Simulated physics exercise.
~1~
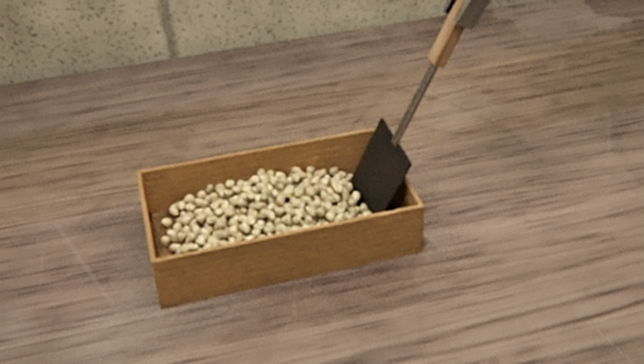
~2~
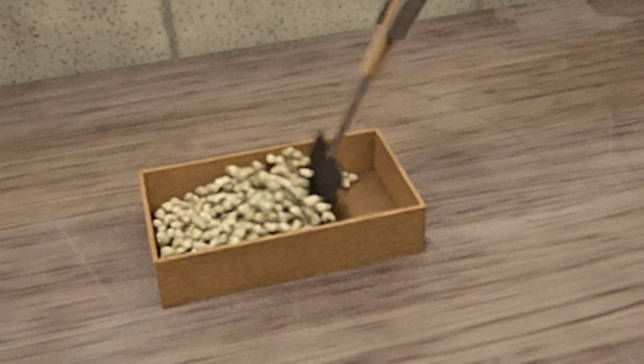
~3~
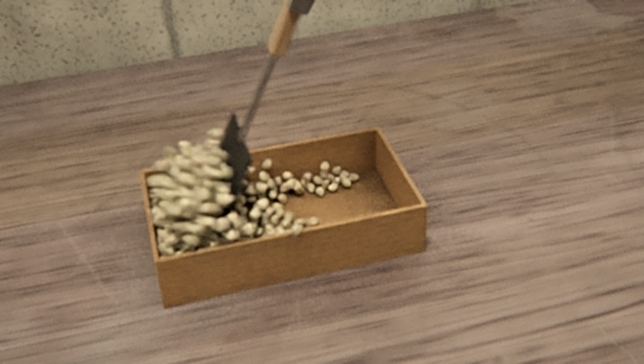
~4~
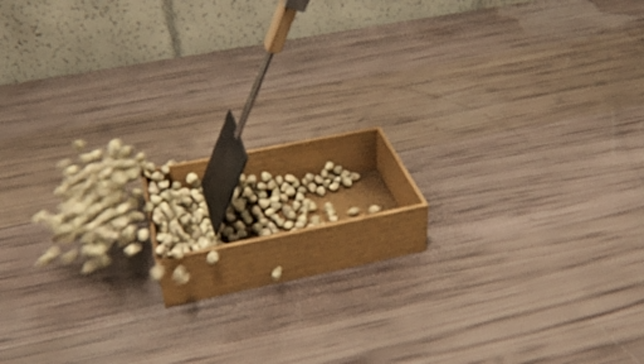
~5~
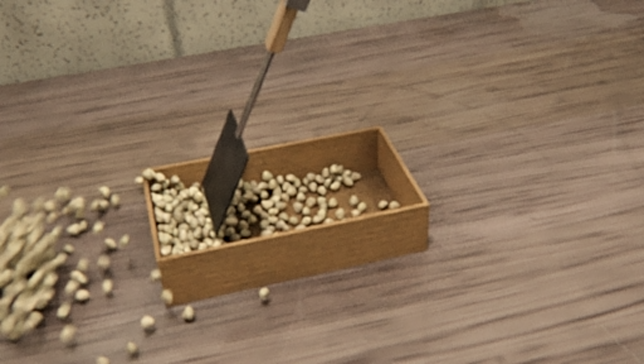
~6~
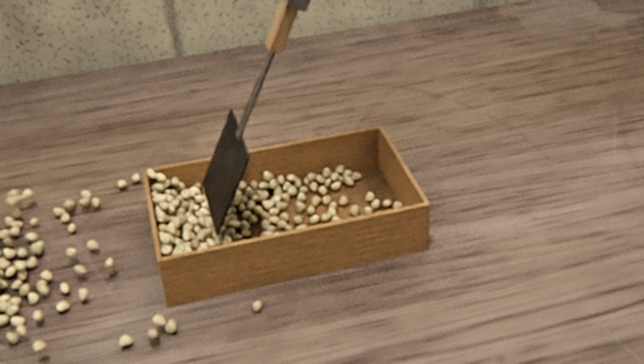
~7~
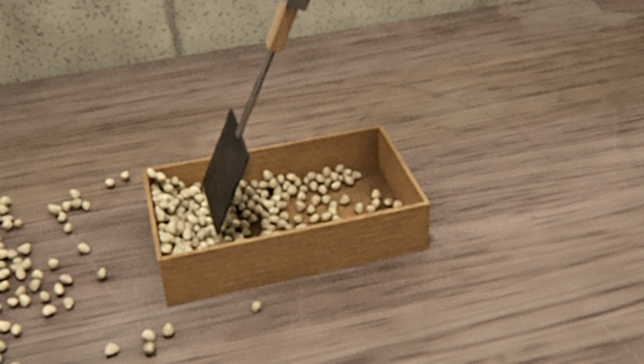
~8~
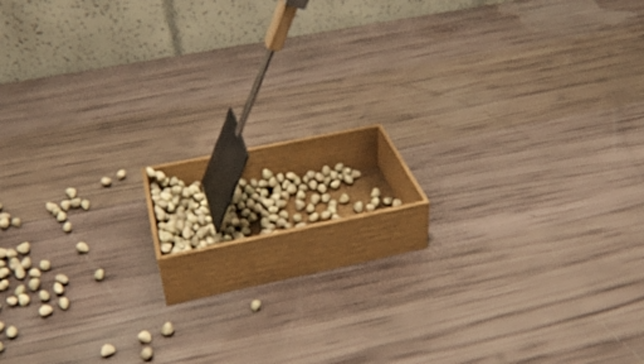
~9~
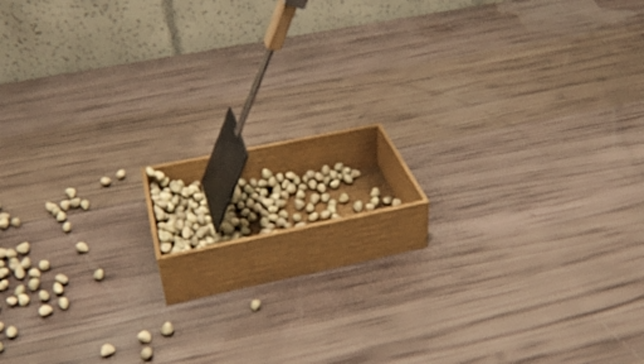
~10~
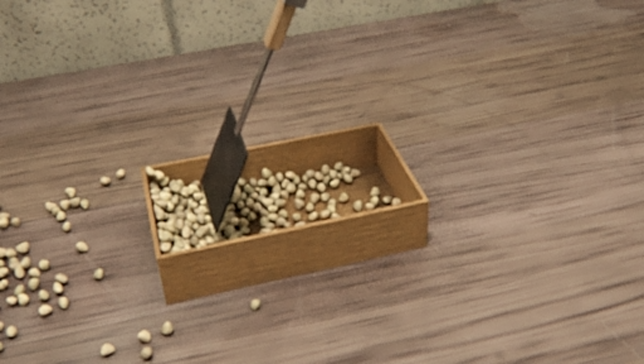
On a wooden tabletop, a dark turner sweeps pale dried beans leftward through a tin, flinging some out before stopping among the rest.
